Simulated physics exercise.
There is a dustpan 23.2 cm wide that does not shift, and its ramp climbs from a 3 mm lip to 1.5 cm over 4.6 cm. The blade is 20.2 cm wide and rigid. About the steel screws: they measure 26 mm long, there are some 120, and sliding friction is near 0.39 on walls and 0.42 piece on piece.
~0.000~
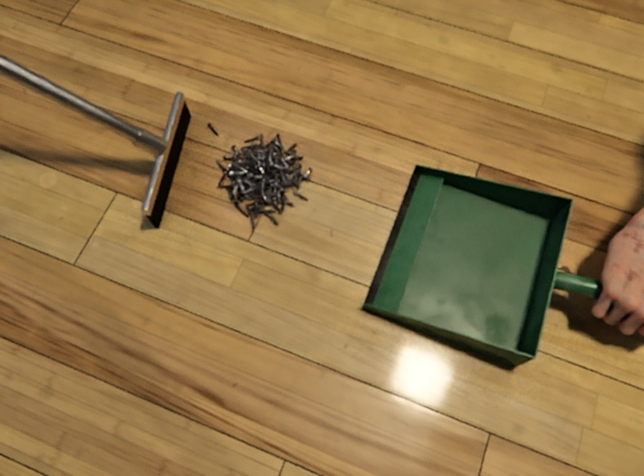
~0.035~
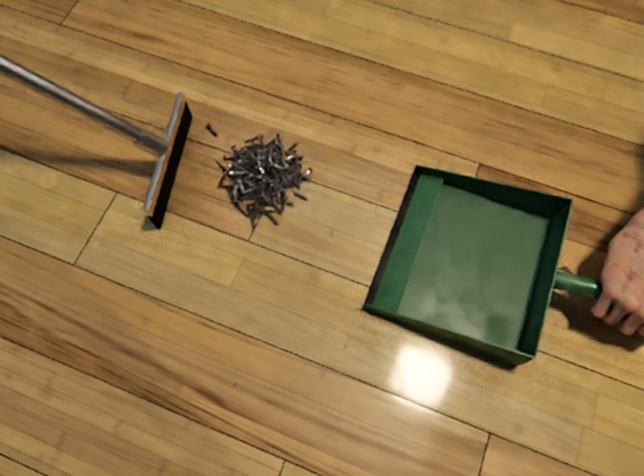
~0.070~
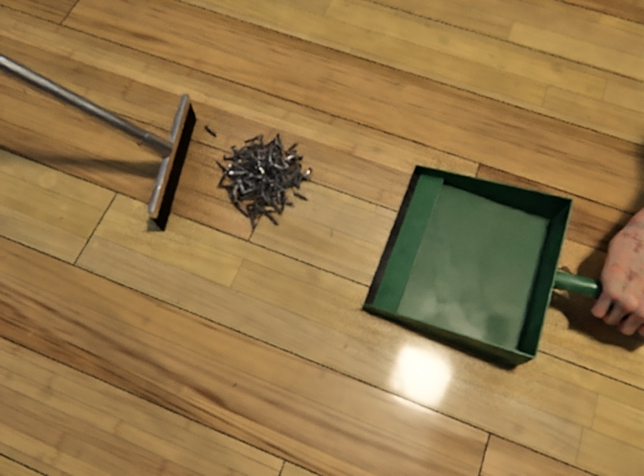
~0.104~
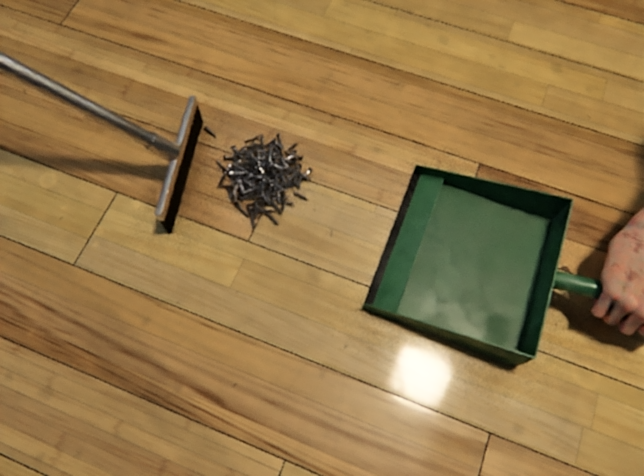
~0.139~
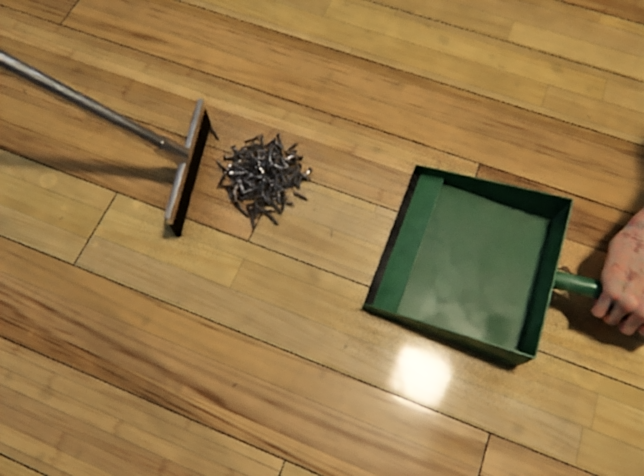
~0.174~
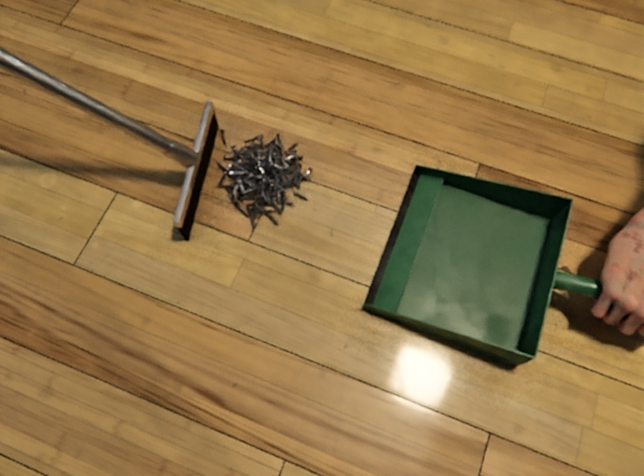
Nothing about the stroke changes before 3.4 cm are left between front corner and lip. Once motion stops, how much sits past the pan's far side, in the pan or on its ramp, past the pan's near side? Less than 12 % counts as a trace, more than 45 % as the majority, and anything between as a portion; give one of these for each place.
Far side - a trace, pan - a trace, near side - a trace.
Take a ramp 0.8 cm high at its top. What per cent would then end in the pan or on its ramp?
Something like 0 per cent, ramp included.
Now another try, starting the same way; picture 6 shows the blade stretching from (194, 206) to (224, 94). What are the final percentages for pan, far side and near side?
Pan: 5, far side: 45, near side: 0.
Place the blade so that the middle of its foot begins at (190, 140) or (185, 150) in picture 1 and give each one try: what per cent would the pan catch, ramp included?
I'd put it near 5 per cent for the first and near 0 per cent for the second.
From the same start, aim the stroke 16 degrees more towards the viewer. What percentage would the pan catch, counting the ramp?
My guess is some 0 percent.
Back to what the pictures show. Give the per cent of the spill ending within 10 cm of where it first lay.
That share is some 5 percent.
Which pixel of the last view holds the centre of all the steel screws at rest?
Look around (371, 206) in the last picture.
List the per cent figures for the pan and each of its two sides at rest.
Far side 5 %, pan 0 %, near side 0 %.
After 0.47 s, middle of the blade 18 cm from the lip; 0 % over the lip, far side 0 %, near side 0 %.
After 0.66 s, middle of the blade 10 cm from the lip; 0 % over the lip, far side 0 %, near side 0 %.
Then, at 0.97 s, middle of the blade 6 cm from the lip; 0 % over the lip, far side 5 %, near side 0 %.
At rest (1.4 s), far side 5 %, pan 0 %, near side 0 %, in front of the lip or behind the blade 95 %.
